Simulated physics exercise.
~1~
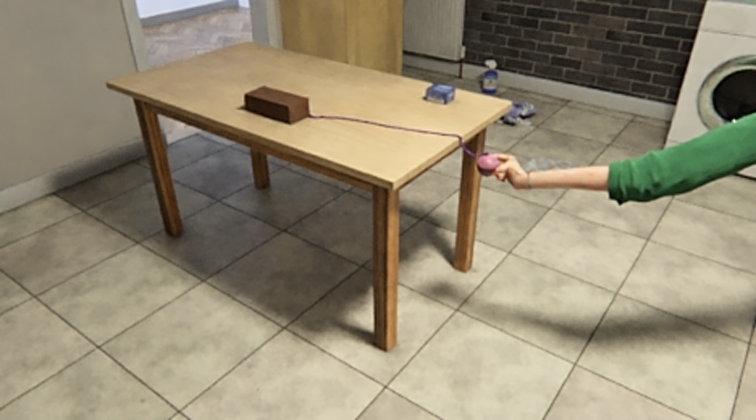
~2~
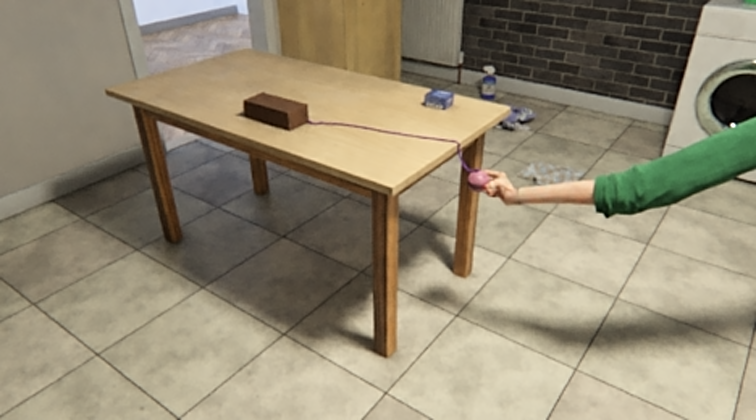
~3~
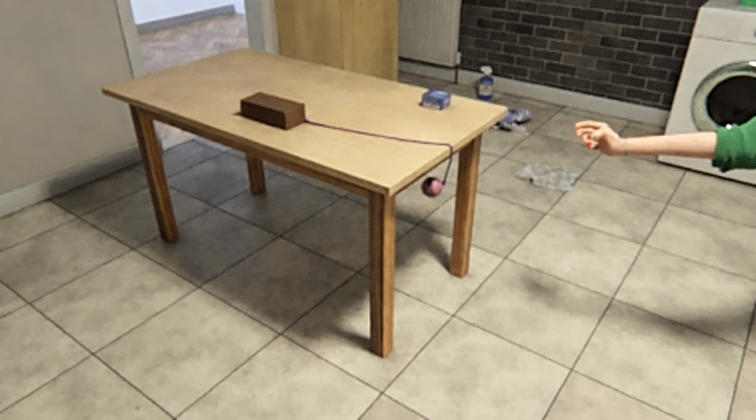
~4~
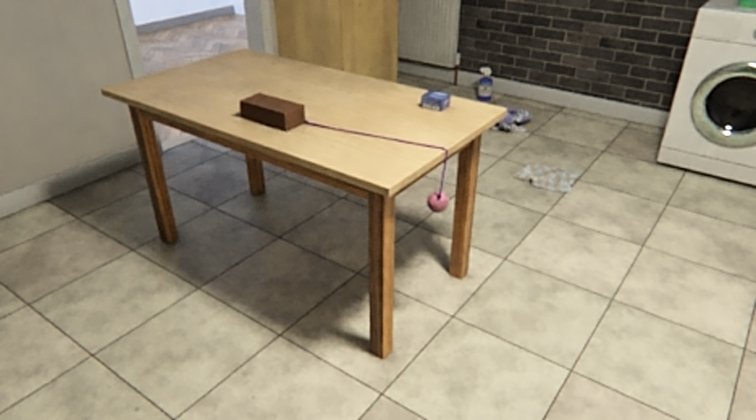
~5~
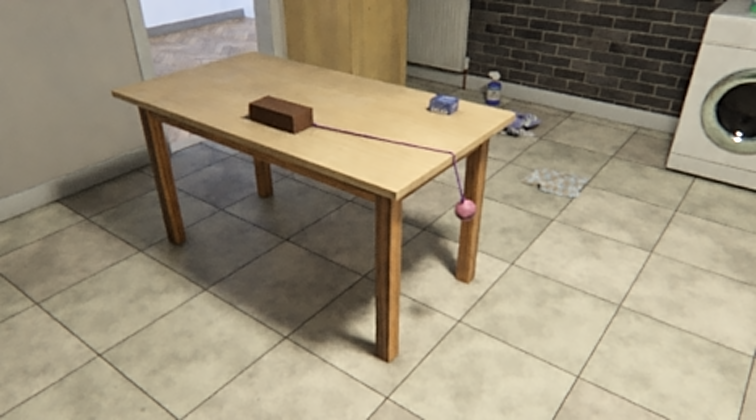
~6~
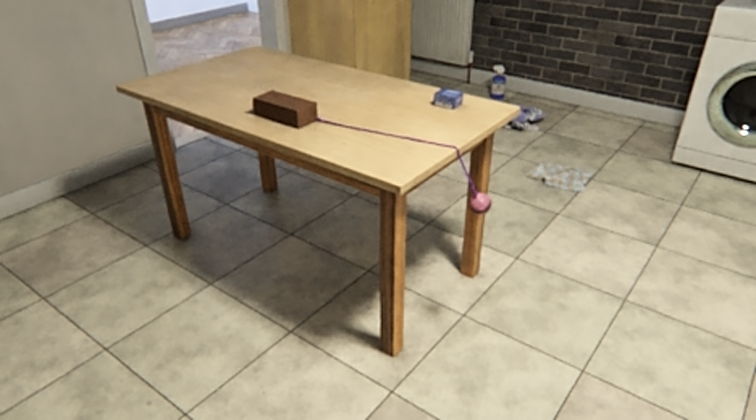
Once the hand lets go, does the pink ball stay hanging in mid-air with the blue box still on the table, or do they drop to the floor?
The pink ball ends up dangling from its string off the table edge, and the blue box keeps its place on the table.
